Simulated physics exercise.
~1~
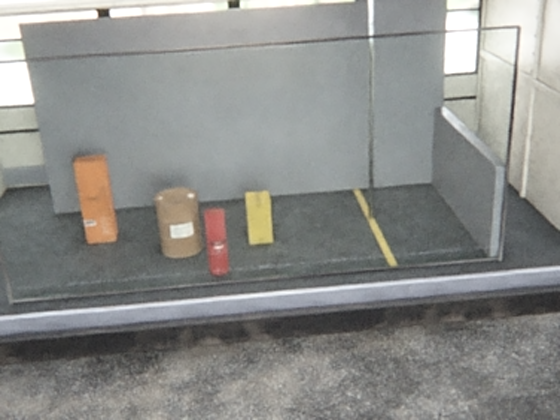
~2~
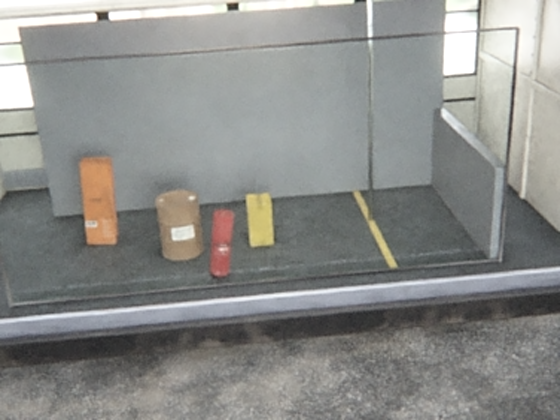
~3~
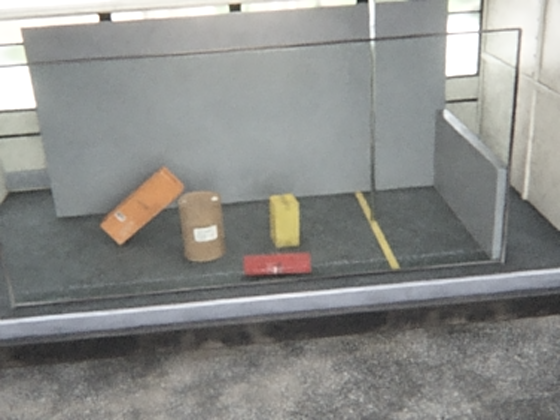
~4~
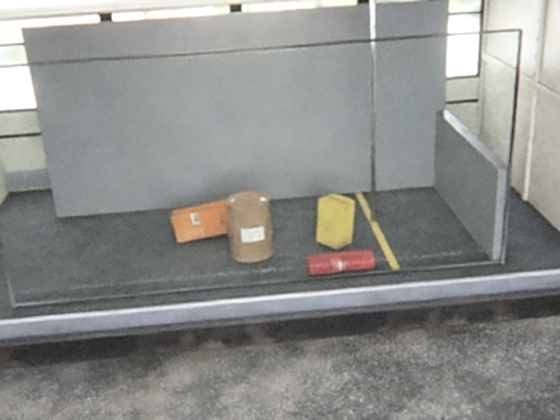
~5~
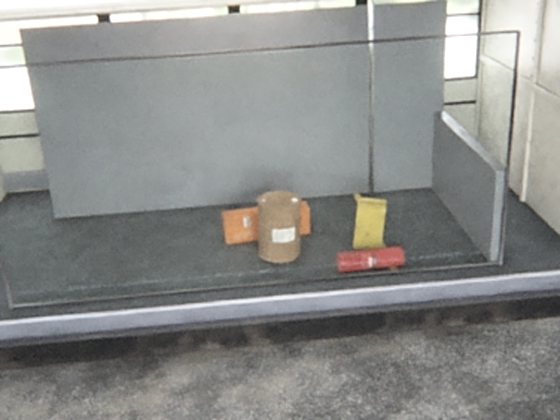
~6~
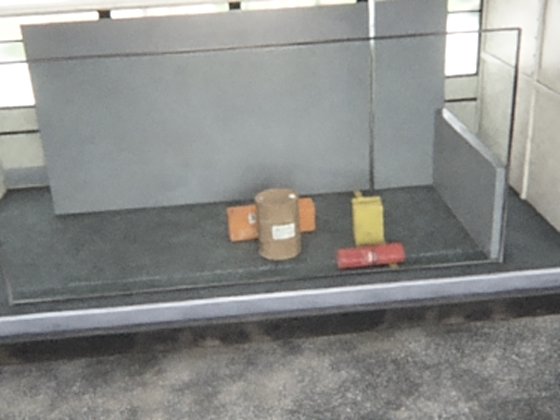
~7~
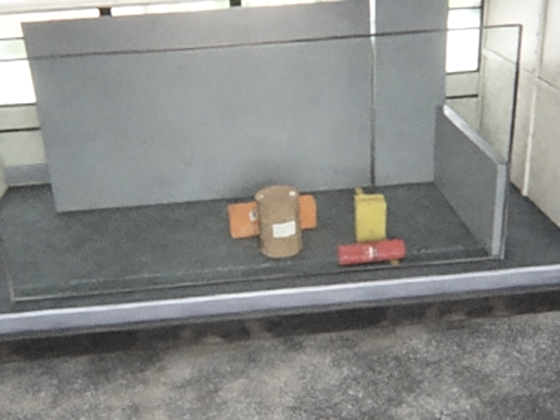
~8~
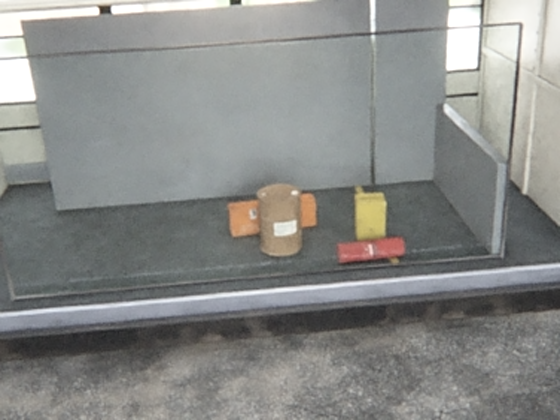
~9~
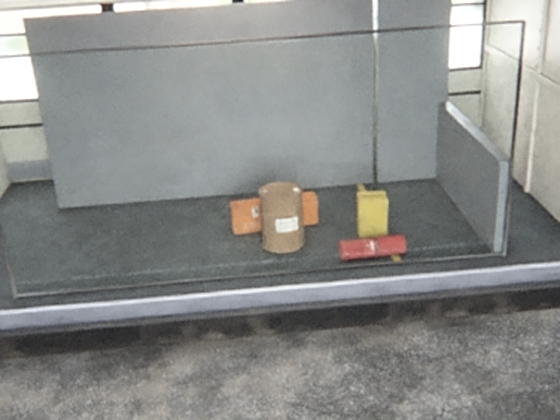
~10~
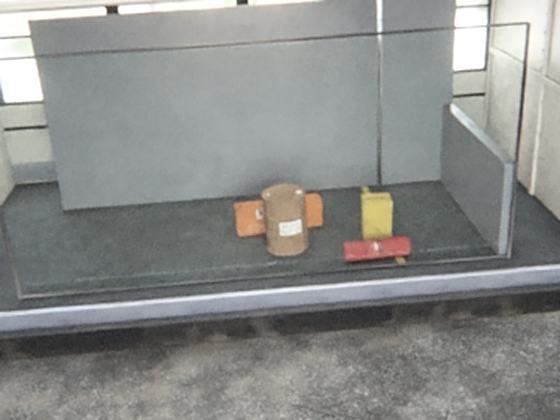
The red roll leans and falls onto its side, and the orange tall box topples as it, the brown drum and the yellow carton slide right across the grey bay. All four come to rest short of the yellow line, with the drum and carton still upright.
